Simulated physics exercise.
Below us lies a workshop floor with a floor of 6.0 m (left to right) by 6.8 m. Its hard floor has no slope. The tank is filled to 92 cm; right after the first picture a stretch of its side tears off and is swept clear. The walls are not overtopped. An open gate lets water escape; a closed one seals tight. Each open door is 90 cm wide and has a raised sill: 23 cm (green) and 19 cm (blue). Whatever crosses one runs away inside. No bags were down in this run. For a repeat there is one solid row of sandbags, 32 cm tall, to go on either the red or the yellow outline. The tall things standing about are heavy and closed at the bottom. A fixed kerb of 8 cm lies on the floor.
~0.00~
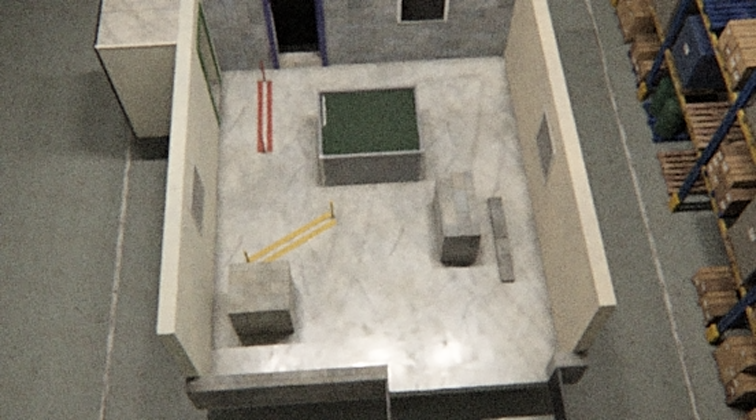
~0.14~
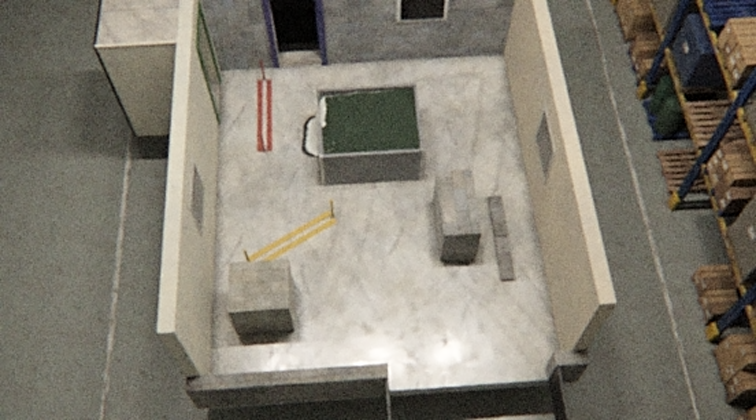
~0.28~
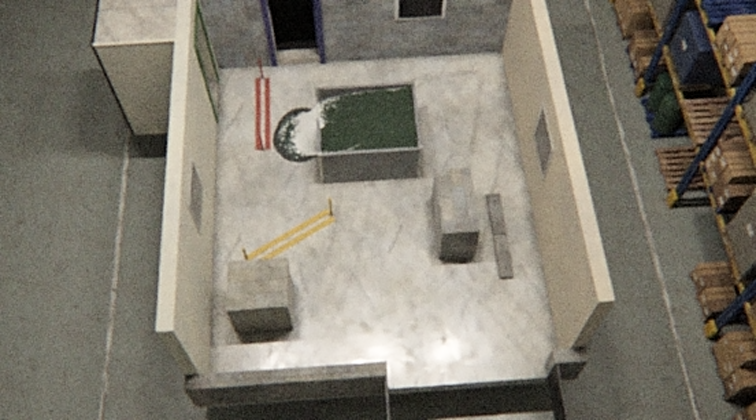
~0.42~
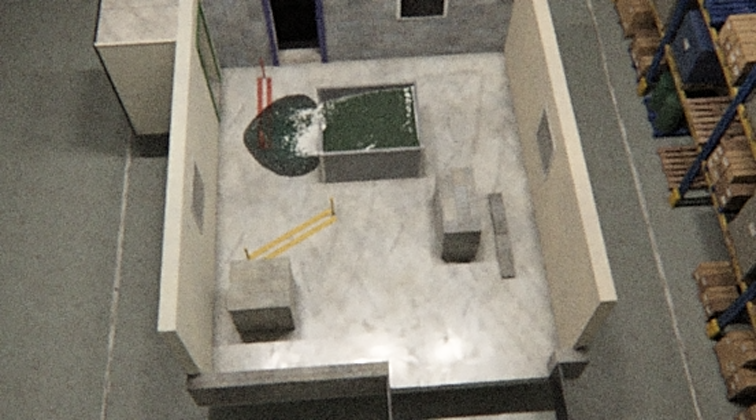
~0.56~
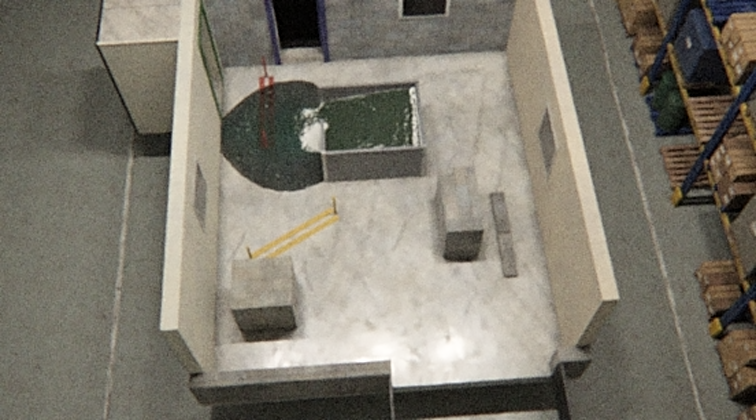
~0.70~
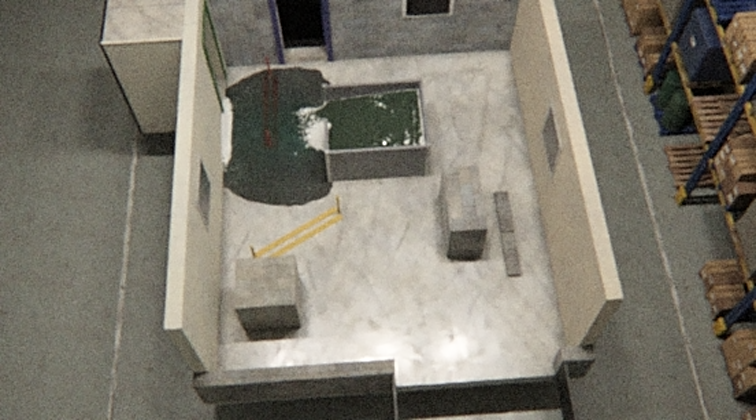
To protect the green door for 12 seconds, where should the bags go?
Lay them on the red one.
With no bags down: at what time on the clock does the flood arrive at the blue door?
Arrival: Blue 0.8 s.
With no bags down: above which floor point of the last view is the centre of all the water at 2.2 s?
Around (315, 145).
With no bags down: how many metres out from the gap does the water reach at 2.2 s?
About 5.2 m.
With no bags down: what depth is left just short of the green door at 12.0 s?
Some 6.0 cm.
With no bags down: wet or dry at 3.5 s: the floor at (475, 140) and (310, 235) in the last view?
In turn: Still dry, under water.
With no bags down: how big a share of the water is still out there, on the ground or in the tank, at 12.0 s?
Some 86 per cent remains.
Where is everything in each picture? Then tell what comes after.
In the first picture, still water, 92 cm deep, in the tank at (369, 123).
In the second picture, the front is at a hidden place, 0.5 m from the gap at (322, 125); 0.2 m2 of floor is under water; 92 cm left at the back of the tank.
In the third picture, the front is at (278, 143), 0.9 m from the gap at (321, 126); 0.8 m2 of floor is under water; 91 cm left at the back of the tank.
In the fourth picture, the front is at (249, 132), 1.5 m from the gap at (323, 126); 2.0 m2 of floor is under water; 86 cm left at the back of the tank.
In the fifth picture, the front is at (221, 126), 2.1 m from the gap at (325, 125); 4.0 m2 of floor is under water; 78 cm left at the back of the tank.
In the sixth picture, water pours out at (328, 124) and has run 2.4 m, to (226, 94); typically 5 cm deep outside, 79 cm at the tank's back.
After 1.4 s water covers 20 % of the floor and is deepest (55 cm) near (227, 73) in the run without bags; in at the green door, 16 L with no bags, 0 L with the row on red, 26 L on yellow.
After 2.2 s water covers 25 % of the floor and is deepest (38 cm) near (225, 123) in the run without bags; in at the green door, 63 L with no bags, 1 L with the row on red, 78 L on yellow.
After 3.5 s water covers 50 % of the floor and is deepest (30 cm) near (227, 73) in the run without bags; in at the green door, 83 L with no bags, 2 L with the row on red, 95 L on yellow.
After 7.0 s water covers 95 % of the floor and is deepest (14 cm) near (506, 84) in the run without bags; in at the green door, 87 L with no bags, 2 L with the row on red, 102 L on yellow.
After 12.0 s water covers 95 % of the floor and is deepest (10 cm) near (516, 189) in the run without bags; in at the green door, 87 L with no bags, 2 L with the row on red, 102 L on yellow.
